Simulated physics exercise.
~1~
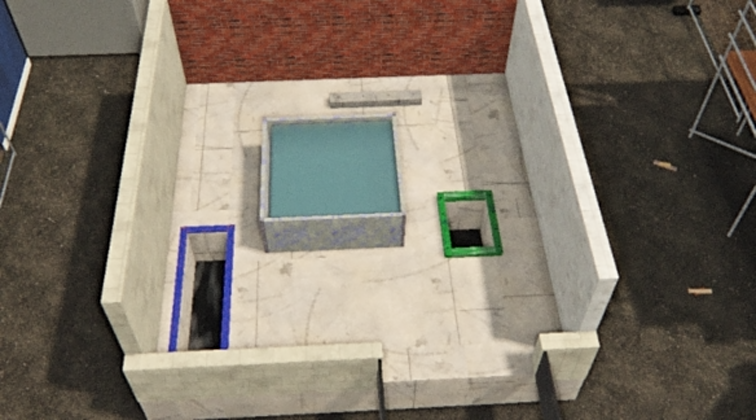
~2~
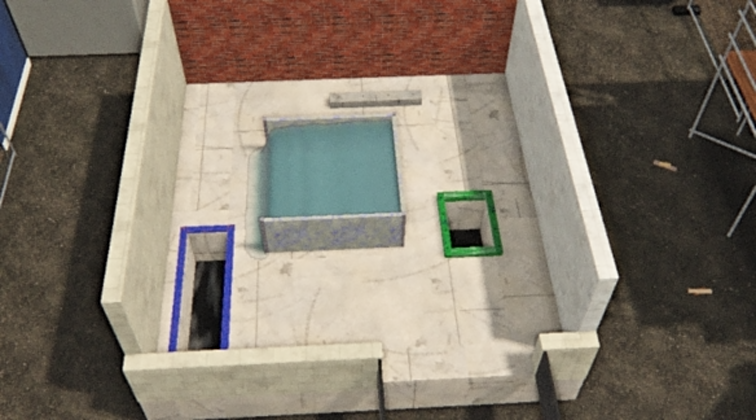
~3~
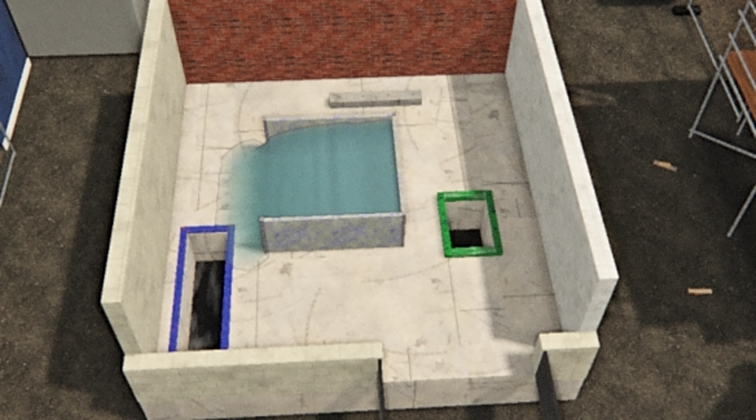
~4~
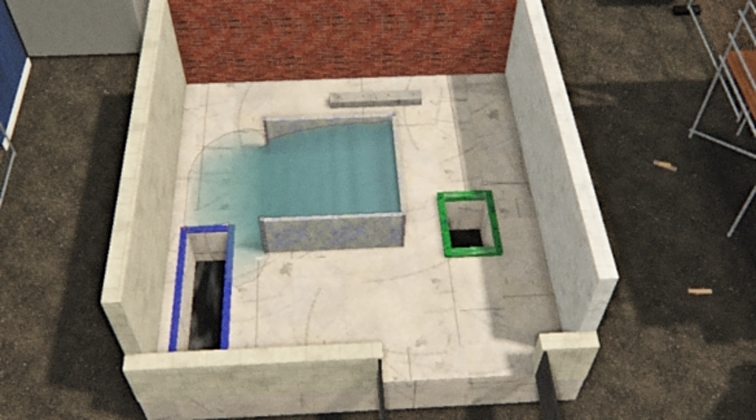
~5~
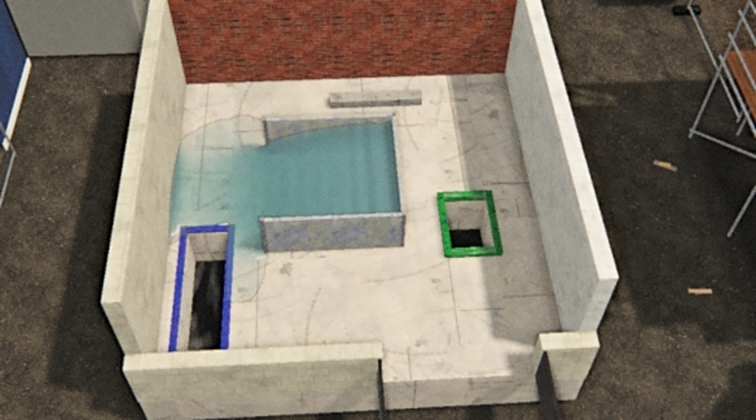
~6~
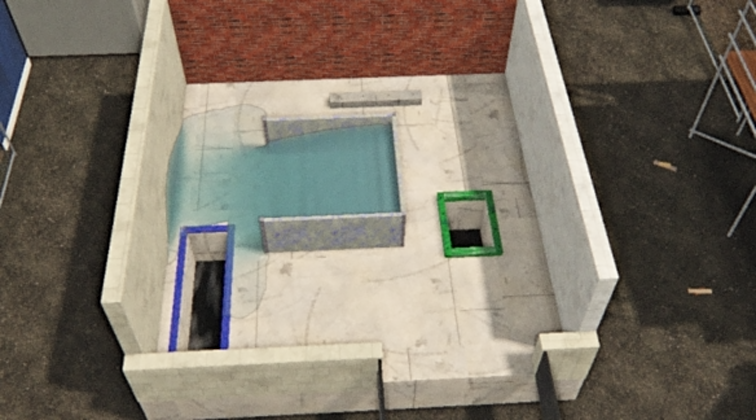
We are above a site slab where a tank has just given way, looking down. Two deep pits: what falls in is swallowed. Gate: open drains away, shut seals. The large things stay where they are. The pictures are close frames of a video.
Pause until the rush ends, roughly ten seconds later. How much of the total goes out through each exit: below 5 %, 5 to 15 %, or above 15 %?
The gate is left holding a tiny amount - below five per cent, the green pit is left holding a tiny amount - below five per cent, the blue pit is left holding a hefty amount - past fifteen per cent.
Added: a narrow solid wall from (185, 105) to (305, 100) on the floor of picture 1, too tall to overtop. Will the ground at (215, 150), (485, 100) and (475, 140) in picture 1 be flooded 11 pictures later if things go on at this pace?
Point by point: First swamped, next spared, last spared.
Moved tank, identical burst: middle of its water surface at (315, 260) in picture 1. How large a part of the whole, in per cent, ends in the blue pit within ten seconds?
Within ten seconds, 95 percent of the total ends up in the blue pit.
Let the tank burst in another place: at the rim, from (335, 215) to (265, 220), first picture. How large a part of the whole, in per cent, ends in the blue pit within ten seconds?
Share to the blue pit: 45 in a hundred.
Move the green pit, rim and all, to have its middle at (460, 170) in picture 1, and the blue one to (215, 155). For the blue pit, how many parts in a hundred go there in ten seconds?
The blue pit takes 70 per cent.
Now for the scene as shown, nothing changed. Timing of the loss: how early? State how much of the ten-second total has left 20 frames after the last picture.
Close to 70 per cent.
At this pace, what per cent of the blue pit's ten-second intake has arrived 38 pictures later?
It works out at roughly 90 percent of the ten-second total.
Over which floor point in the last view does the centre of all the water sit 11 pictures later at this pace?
The centre of mass sits at about (262, 178).
A moment on, water covers 20 % of the floor; the gate 0 %, the green pit 0 %, the blue pit 13 %.
Next, water covers 25 % of the floor; the gate 0 %, the green pit 0 %, the blue pit 26 %.
Then, water covers 45 % of the floor; the gate 0 %, the green pit 0 %, the blue pit 39 %.
Later, water covers 60 % of the floor; the gate 0 %, the green pit 0 %, the blue pit 48 %.
In the end, water covers 80 % of the floor; the gate 3 %, the green pit 0 %, the blue pit 54 %.
